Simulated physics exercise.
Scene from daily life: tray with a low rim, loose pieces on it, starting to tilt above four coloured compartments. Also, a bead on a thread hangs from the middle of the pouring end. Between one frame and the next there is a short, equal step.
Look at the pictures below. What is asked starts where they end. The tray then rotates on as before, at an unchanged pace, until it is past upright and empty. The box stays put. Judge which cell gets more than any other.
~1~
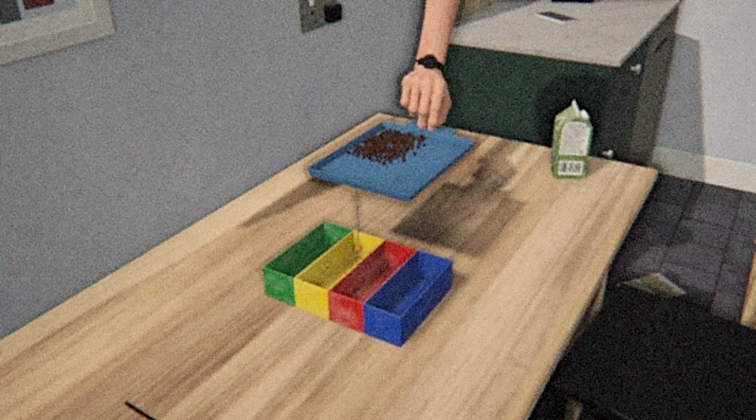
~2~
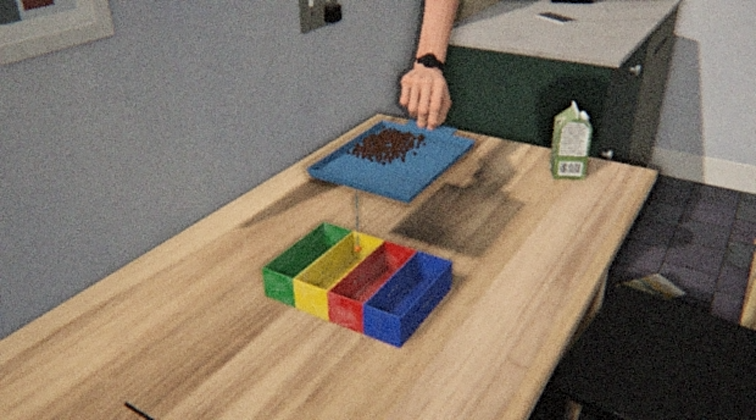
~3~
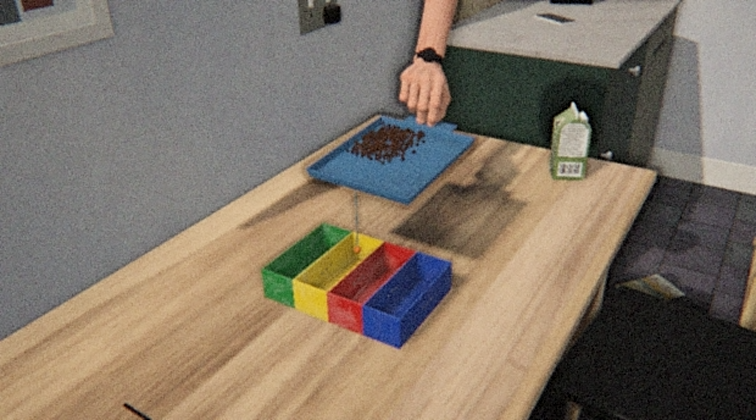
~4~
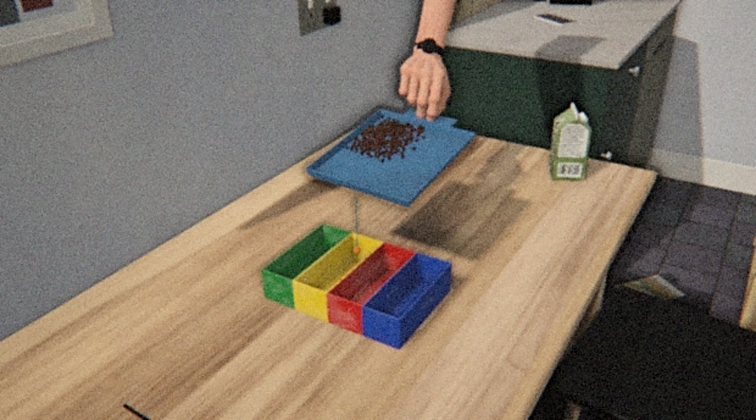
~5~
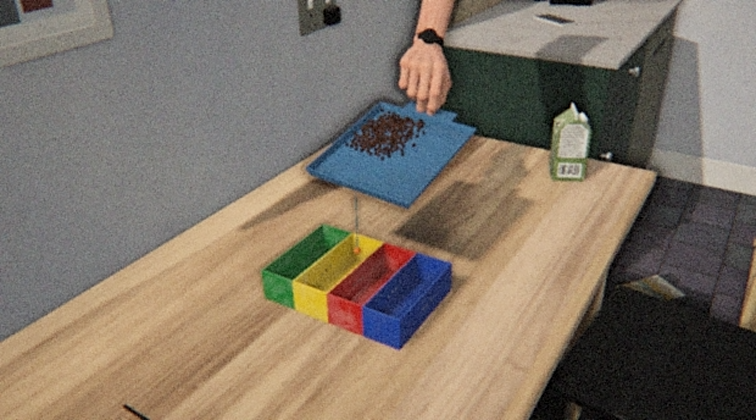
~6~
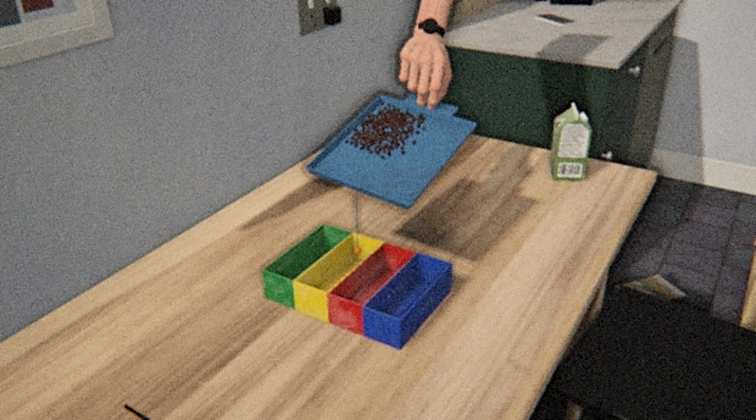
Most goes to the blue cell.
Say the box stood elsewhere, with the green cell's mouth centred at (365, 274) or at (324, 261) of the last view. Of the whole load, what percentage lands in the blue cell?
First some 0, then 20 per cent.
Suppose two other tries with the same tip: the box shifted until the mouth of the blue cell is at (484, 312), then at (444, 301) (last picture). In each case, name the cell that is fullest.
So the first one goes to that yellow cell and the second to the red one.
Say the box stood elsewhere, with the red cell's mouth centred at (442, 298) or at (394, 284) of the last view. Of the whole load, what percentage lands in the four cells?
In turn about 100 and about 100 percent.
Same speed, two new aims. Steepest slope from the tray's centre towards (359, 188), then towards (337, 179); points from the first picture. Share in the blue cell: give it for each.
In turn 0 and 0 in a hundred.
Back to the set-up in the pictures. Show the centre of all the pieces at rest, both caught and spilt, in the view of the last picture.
At about (406, 312), give or take.
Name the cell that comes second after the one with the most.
Red.
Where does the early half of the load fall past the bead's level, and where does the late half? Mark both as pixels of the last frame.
Earlier half at (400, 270), later half at (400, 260).
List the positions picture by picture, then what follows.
In the first picture, corners of the pouring end at (310, 168) and (409, 194), level; middle of the load at (387, 143), allspice berries; bead on its thread at (359, 248); green cell at (279, 284); yellow cell at (312, 296); red cell at (346, 309); blue cell at (382, 323).
In the second picture, corners of the pouring end at (310, 168) and (409, 195), level; middle of the load at (387, 143).
In the third picture, corners of the pouring end at (309, 168) and (408, 197), tipped barely, lowest at the right corner; middle of the load at (386, 140).
In the fourth picture, corners of the pouring end at (309, 168) and (408, 199), tipped a little, lowest at the right corner; middle of the load at (386, 136).
In the fifth picture, corners of the pouring end at (309, 167) and (408, 201), tipped a little, lowest at the right corner; middle of the load at (386, 131).
In the sixth picture, corners of the pouring end at (309, 166) and (408, 203), tipped a little, lowest at the right corner; middle of the load at (386, 127); green cell at (279, 287); yellow cell at (311, 299); red cell at (345, 312); blue cell at (382, 325).
Soon, tray tipped steeply; about two thirds on the tray; about a quarter in the blue cell; a small part in the red cell; a small part falling or outside the box.
A while on, tray tipped right over; a small part on the tray; about half in the blue cell; a small part in the red cell; about a quarter falling or outside the box.
Towards the end, tray tipped past a quarter turn; most in the blue cell; about a quarter in the red cell; a small part falling or outside the box.
Finally, tray tipped past a quarter turn; most in the blue cell; about a quarter in the red cell; none in the yellow cell; none in the green cell; a small part outside the box.
